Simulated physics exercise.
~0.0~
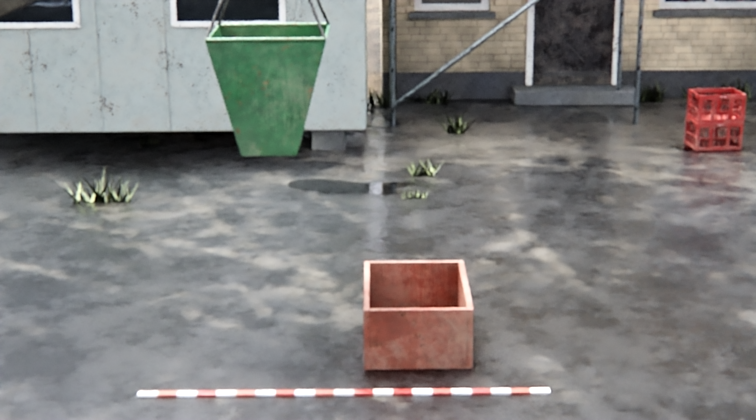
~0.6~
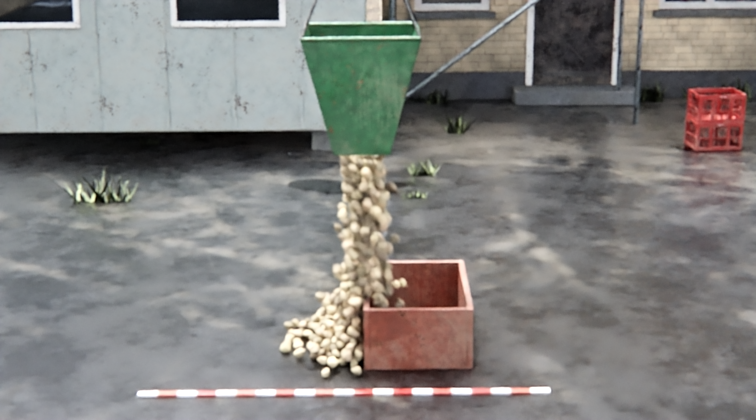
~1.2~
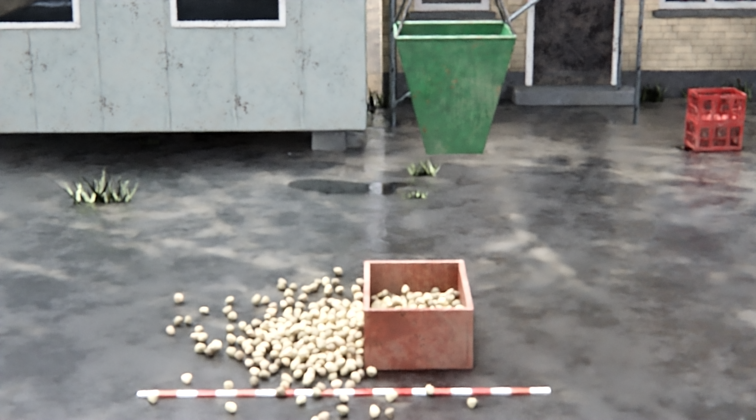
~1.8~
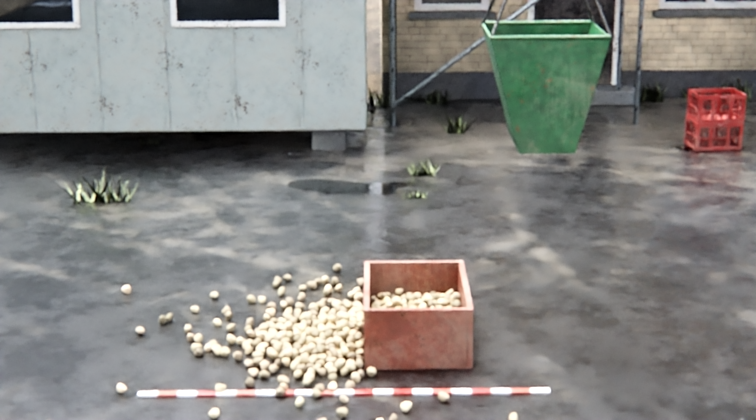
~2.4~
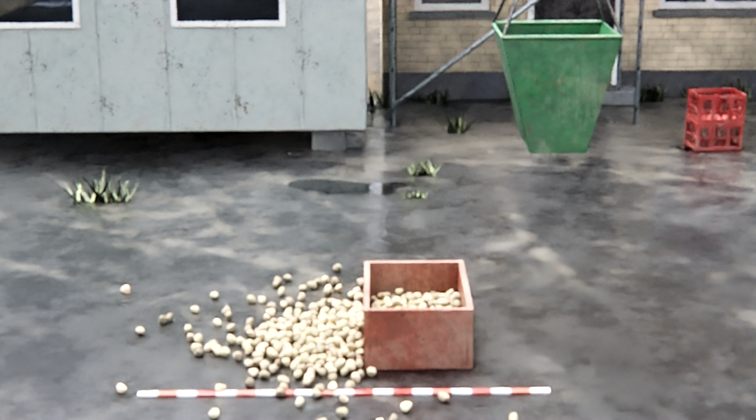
In this clip, a green skip moves right above a wet yard and drops pale, rounded stones over a reddish open bin. It carries on right, empty, leaving about half the stones in the bin and most of the rest scattered on the ground to its left.
